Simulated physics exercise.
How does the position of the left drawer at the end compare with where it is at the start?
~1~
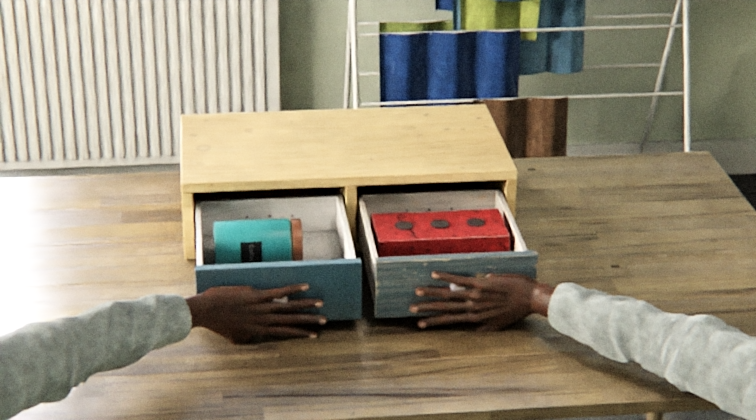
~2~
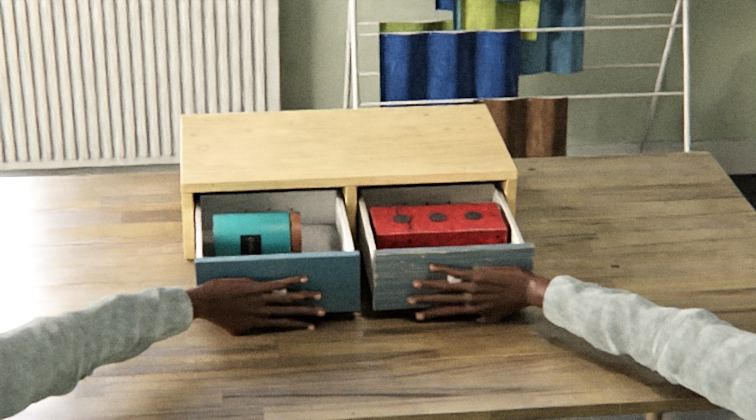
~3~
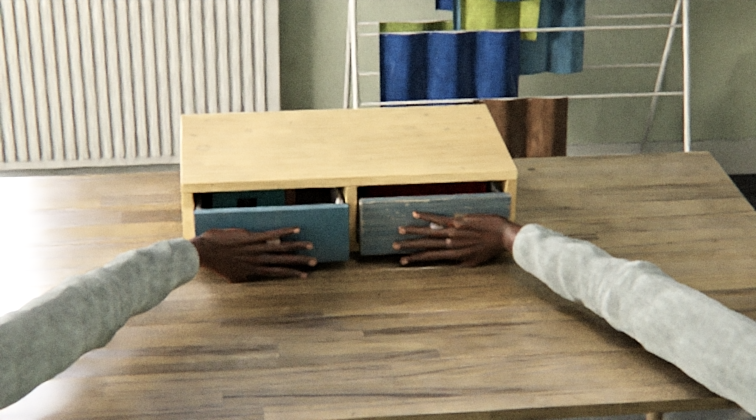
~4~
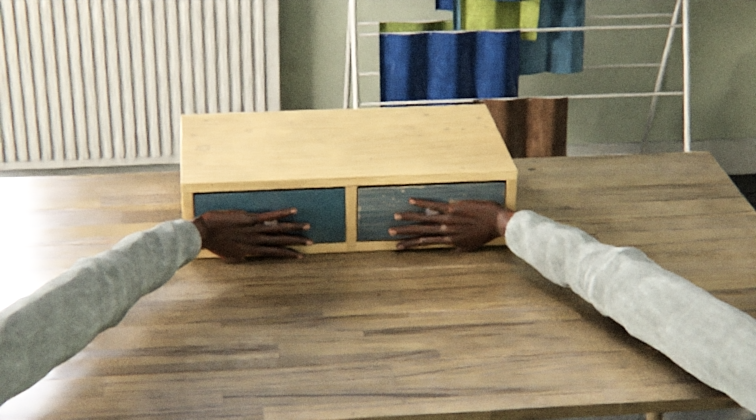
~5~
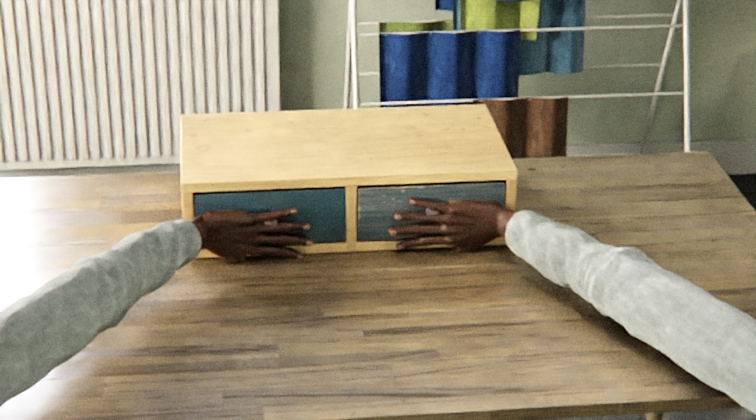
At the start the left drawer sticks out of the chest towards the viewer, with the turquoise jar showing inside. By the end it is pushed all the way in, with its blue front closed into the chest.
